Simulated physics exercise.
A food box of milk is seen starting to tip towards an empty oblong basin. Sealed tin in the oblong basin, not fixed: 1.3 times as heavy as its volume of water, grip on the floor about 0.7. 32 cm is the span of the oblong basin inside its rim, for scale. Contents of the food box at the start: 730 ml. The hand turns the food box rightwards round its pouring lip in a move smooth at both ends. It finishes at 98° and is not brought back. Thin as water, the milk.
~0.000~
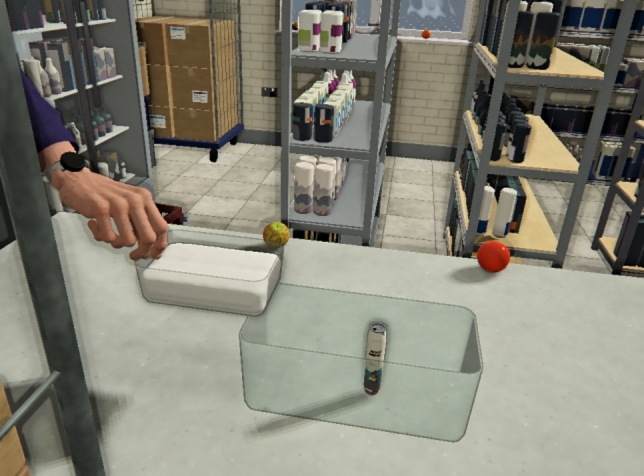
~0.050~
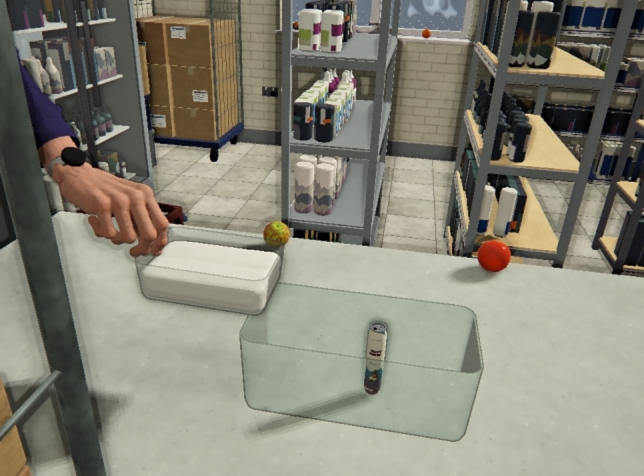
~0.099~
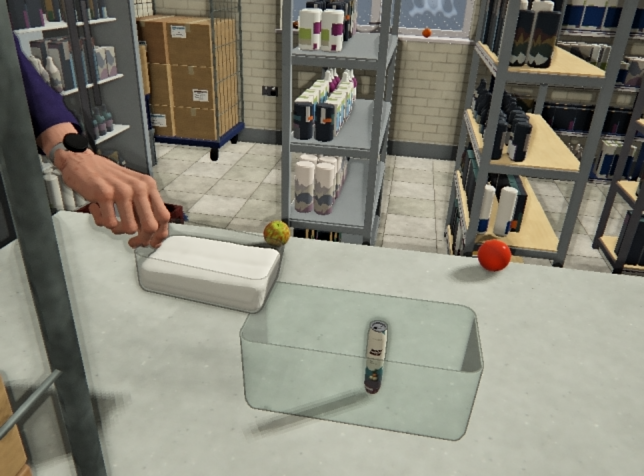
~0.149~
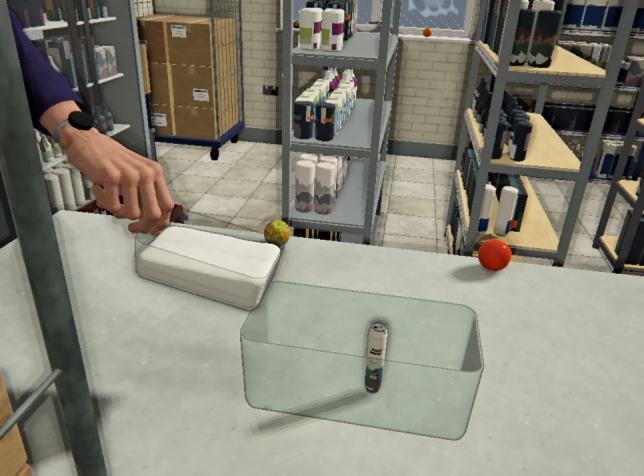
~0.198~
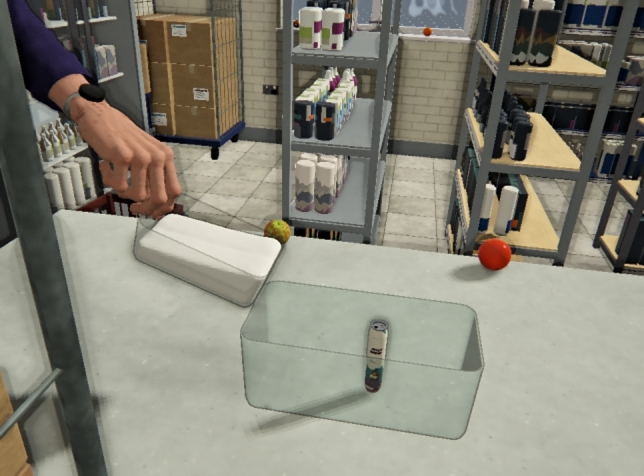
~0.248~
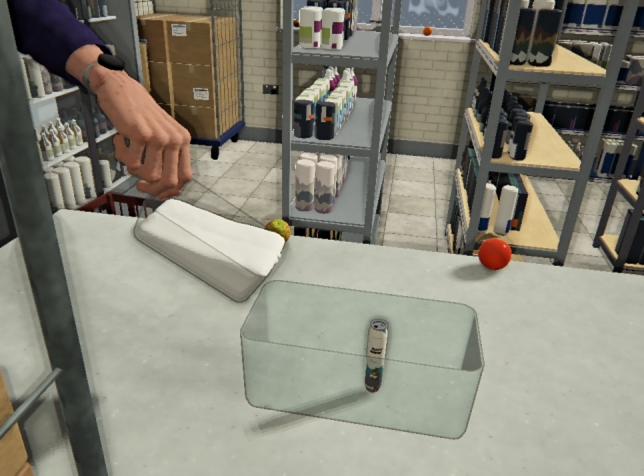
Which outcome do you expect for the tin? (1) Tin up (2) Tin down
2, tin down.
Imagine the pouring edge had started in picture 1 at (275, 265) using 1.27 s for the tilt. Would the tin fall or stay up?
Then the tin remains standing.
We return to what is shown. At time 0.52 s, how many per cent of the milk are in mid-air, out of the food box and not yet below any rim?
60 %.
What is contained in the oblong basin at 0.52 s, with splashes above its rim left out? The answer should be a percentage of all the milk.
Roughly 22 per cent.
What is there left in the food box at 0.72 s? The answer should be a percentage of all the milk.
What remains is about 1 percent of it all.
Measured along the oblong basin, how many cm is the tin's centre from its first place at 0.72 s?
About 2 cm.
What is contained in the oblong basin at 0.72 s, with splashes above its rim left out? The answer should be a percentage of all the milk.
Close to 92 in a hundred.
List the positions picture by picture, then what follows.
In the first frame, it leans 0°; its right rim is at (276, 263); the milk meets the walls at (156, 257) and (274, 271); the oblong basin's rim runs from (252, 310) to (478, 340); the tin's top is at (378, 331).
In the second frame, it leans 1°; its right rim is at (276, 262); the milk meets the walls at (157, 255) and (275, 269).
In the third frame, it leans 5°; its right rim is at (276, 261); the milk meets the walls at (155, 249) and (275, 266).
In the fourth frame, it leans 12°; its right rim is at (276, 261); the milk meets the walls at (154, 240) and (275, 262).
In the fifth frame, it leans 20°; its right rim is at (276, 261); the milk meets the walls at (152, 227) and (276, 256).
In the sixth frame, it leans 30°; its right rim is at (276, 260); the milk meets the walls at (154, 210) and (270, 247); 2 per cent is over the edge.
Then, 0.52 s in, the tilt is 88° and 19 per cent is still to pour; the tin stands where it began.
Then, 0.72 s in, the tilt is 98° and 1 per cent is still to pour; the tin leans 16°.
Then, 0.93 s in, the tilt is 98° and 0 per cent is still to pour; the tin leans 58°.
Then, 1.16 s in, the tilt is 98° and 0 per cent is still to pour; the tin lies on its side.
Finally, the tin lies on its side.
